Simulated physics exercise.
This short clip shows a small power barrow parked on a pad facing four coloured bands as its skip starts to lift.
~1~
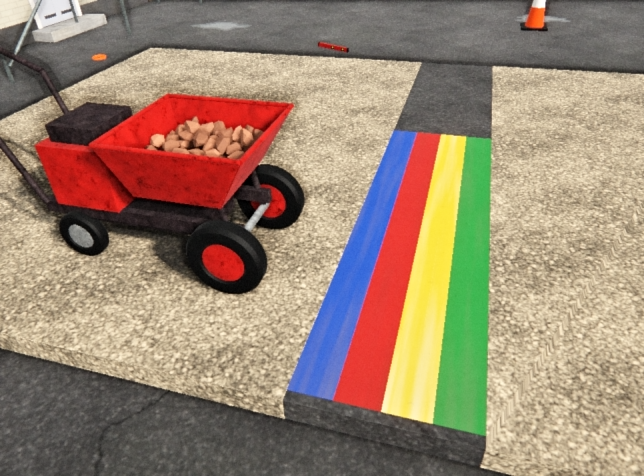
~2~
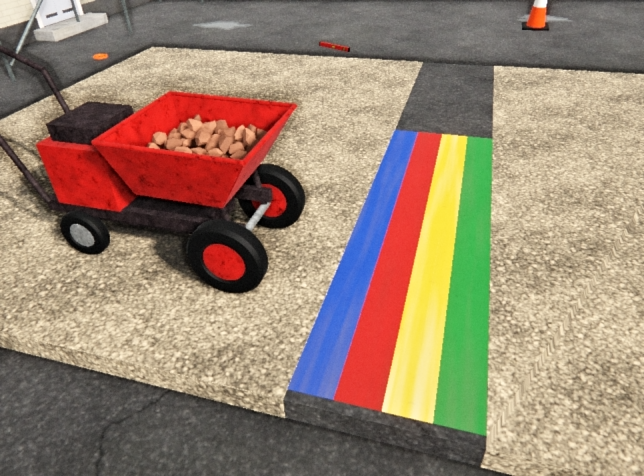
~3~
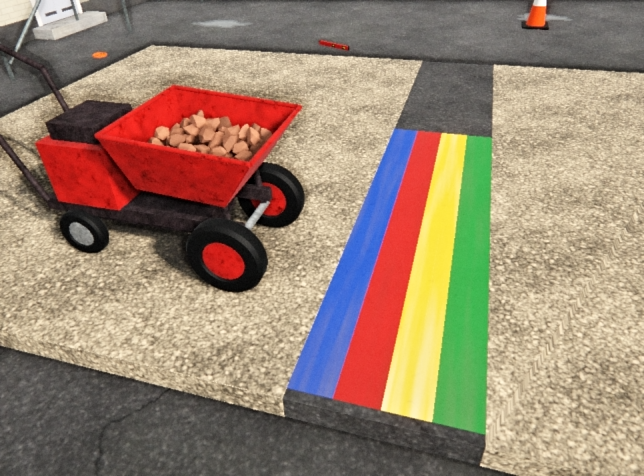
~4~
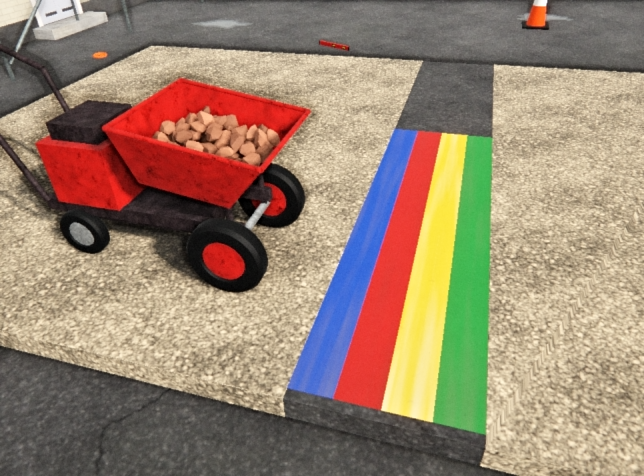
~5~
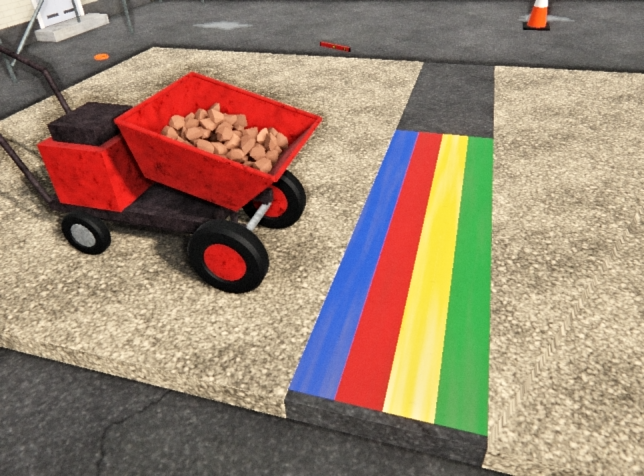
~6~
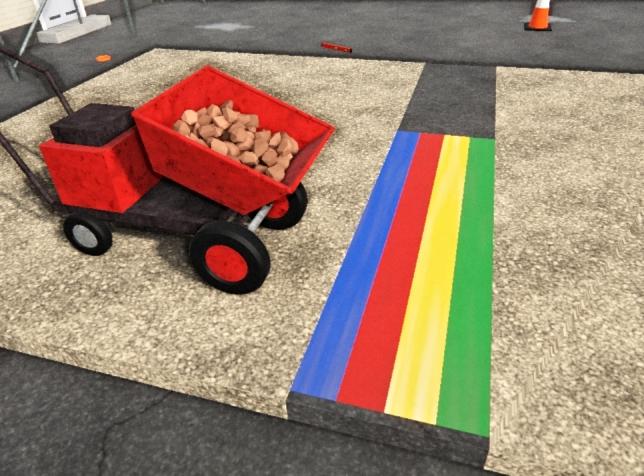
The red skip of a small power barrow, loaded with brownish rubble, stands level at first on a pale gravelly pad, seen from above at an angle. To its right, blue, red, yellow and green bands run side by side along a dark strip, with an orange cone behind. The skip gradually tilts forward to the right, its lip shifting outward while the wheels and the view stay practically still.
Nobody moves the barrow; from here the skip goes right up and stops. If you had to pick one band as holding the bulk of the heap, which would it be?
I would pick red.
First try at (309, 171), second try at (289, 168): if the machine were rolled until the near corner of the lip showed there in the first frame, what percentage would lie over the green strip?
Position 1 near 30 %, position 2 near 20 %.
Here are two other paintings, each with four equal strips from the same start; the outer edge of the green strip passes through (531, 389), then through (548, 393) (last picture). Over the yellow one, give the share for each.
The first gives around 10 %, the second around 10 %.
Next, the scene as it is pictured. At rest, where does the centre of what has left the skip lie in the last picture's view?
Near (395, 272).
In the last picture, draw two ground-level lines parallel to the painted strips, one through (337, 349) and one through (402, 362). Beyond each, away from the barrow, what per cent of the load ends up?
That's 70 per cent for the first and 20 per cent for the second.
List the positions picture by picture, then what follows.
Lip of the skip at (240, 163), level; top of the load at (201, 140), lumps of rubble; blue strip at (329, 341); red strip at (372, 350); yellow strip at (416, 359); green strip at (463, 368), in the first picture.
Lip of the skip at (243, 163), tipped barely; top of the load at (203, 139), in the second picture.
Lip of the skip at (250, 165), tipped barely; top of the load at (208, 132), in the third picture.
Lip of the skip at (261, 170), tipped a little; top of the load at (201, 127), in the fourth picture.
Lip of the skip at (275, 179), tipped clearly; top of the load at (204, 134), in the fifth picture.
Lip of the skip at (291, 191), tipped clearly; top of the load at (217, 132); blue strip at (332, 342); red strip at (375, 351); yellow strip at (419, 360); green strip at (466, 369), in the sixth picture.
Soon after the last picture, skip tipped steeply; all in the skip.
A little later, skip tipped right over; most in the skip; a small part over the blue strip; about a quarter over the red strip.
Later still, skip tipped right over; about a quarter in the skip; a small part over the blue strip; about a third over the red strip; a small part over the yellow strip; a small part over the green strip; a stray few off the paint.
At rest, skip tipped right over; about a quarter in the skip; about a quarter over the blue strip; about a third over the red strip; a small part over the yellow strip; a small part over the green strip; a stray few off the paint.
